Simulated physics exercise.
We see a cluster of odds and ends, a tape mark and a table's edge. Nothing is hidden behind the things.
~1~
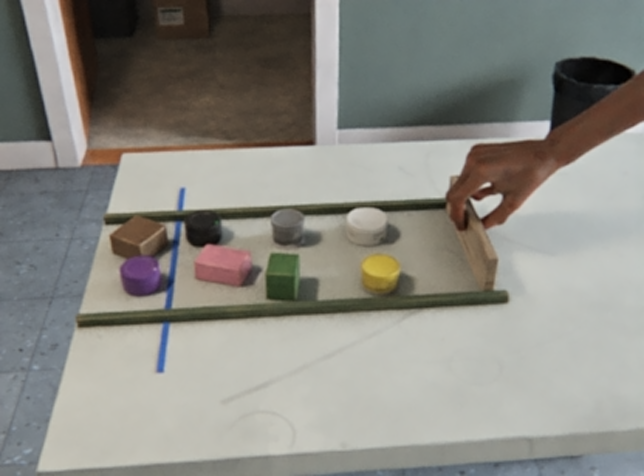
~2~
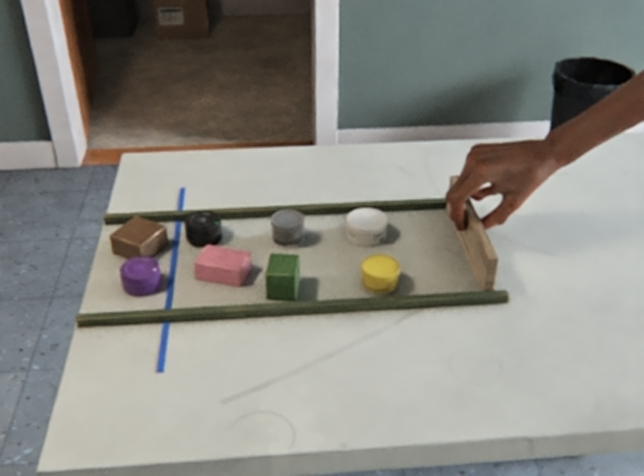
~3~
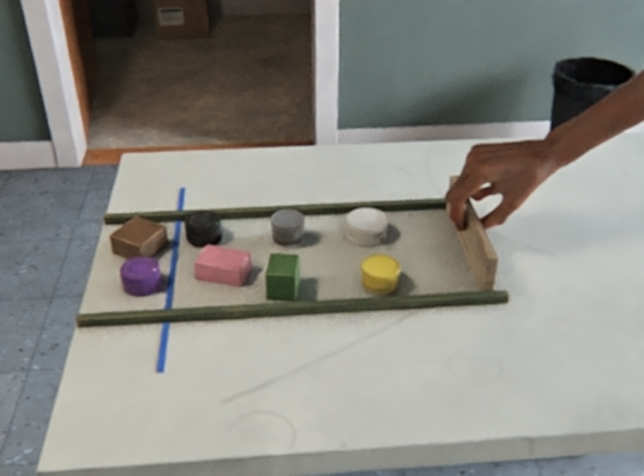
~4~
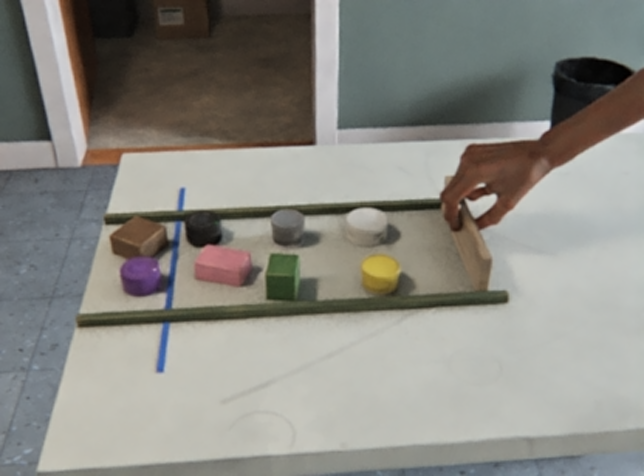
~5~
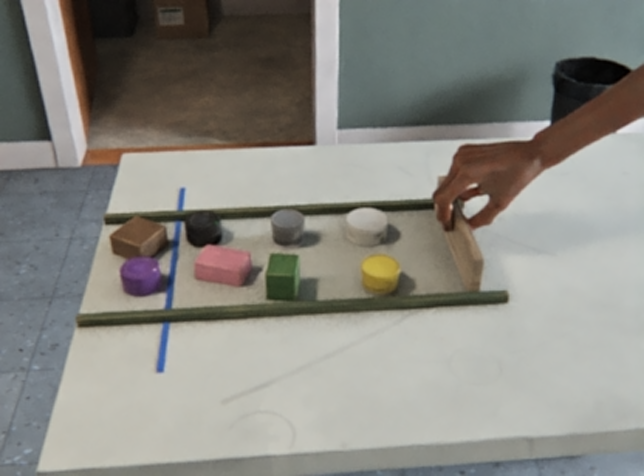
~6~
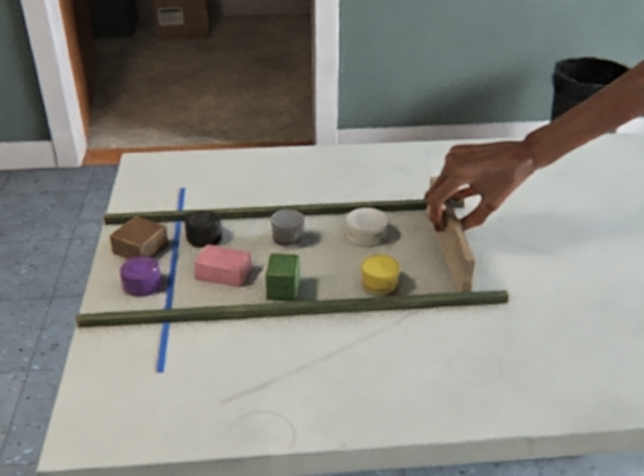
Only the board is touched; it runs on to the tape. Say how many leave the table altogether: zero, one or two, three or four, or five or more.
Outcome: The number that fall off is one or two.
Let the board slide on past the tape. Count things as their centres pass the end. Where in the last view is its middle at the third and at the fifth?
Its middle is around (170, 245) and later (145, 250).
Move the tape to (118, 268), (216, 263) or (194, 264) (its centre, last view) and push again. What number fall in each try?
Try by try, 5, 0 and 0.
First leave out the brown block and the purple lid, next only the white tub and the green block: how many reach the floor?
0 in the first case, 0 in the second.
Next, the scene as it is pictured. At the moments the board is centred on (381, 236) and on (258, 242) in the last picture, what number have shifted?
First 2, then 6.
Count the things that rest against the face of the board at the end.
The number is 2.
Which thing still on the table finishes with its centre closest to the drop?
That is the pink block.
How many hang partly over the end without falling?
That would be 1.
Soon after, none off yet; brown block at rest near (139, 240); purple lid at rest near (141, 276); black lid at rest near (203, 229).
At rest, the number that fall off is one or two; fallen, purple lid and brown block.
